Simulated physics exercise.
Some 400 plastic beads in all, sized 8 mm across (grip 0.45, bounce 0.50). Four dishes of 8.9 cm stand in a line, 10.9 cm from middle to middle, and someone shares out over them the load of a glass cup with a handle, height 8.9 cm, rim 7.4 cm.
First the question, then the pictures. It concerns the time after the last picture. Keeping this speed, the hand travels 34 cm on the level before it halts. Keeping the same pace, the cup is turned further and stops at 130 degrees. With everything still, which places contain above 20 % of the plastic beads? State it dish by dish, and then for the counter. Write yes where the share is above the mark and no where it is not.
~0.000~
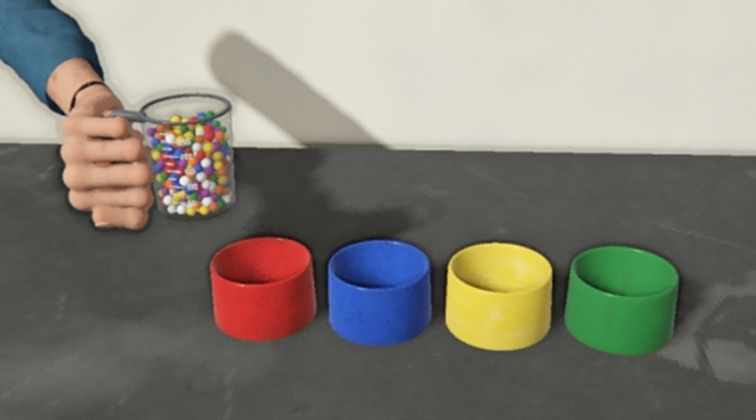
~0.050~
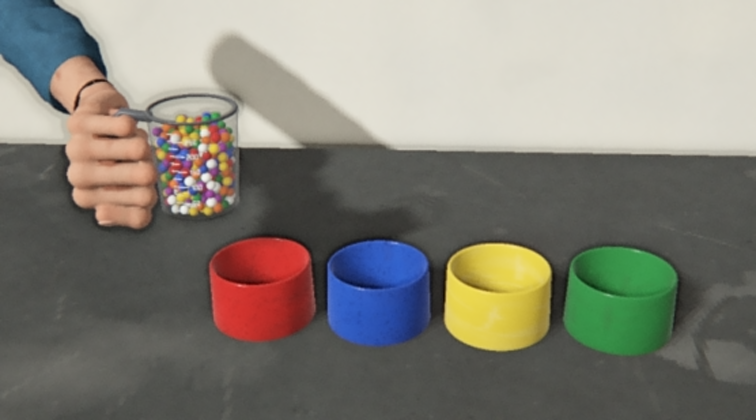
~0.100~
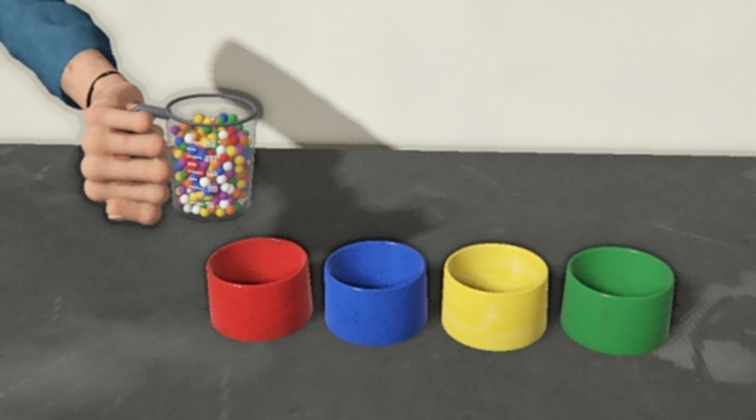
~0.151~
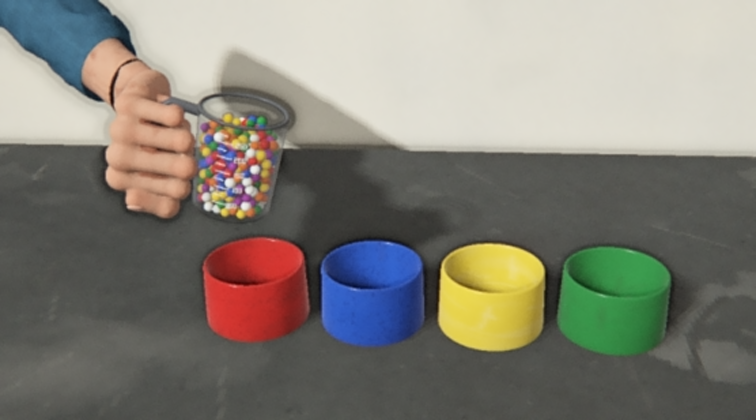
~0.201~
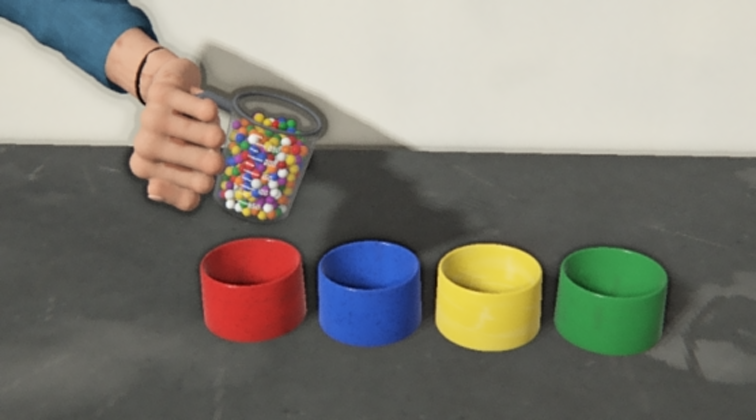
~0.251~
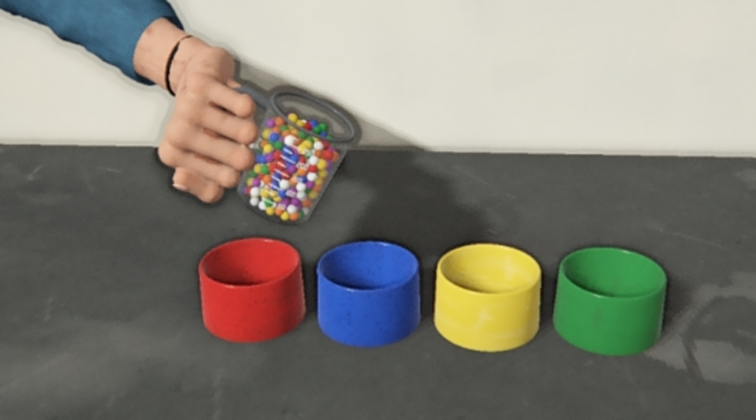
Red: No, blue: No, green: Yes, yellow: No, counter: Yes.
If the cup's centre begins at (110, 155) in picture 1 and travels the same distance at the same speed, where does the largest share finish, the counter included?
Most goes to: Green.
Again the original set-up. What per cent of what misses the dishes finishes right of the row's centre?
Share: About 100 in a hundred.
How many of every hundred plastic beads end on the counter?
Close to 40 %, more or less.
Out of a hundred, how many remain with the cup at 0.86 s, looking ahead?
I'd put it at roughly 50 per cent.
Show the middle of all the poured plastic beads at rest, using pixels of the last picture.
Centre at rest: Approx. (634, 317) px.
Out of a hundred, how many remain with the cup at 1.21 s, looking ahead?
I'd say close to 0 per cent.
After 0.62 s, tilt 77 degrees; cup holds 100 %.
After 0.86 s, tilt 111 degrees; cup holds 50 %, green 10 %.
After 1.21 s, tilt 130 degrees; cup holds 0 %, green 60 %.
In the end, at 2.0 s, red 0 %, blue 0 %, green 60 %, yellow 0 %, counter 40 %.
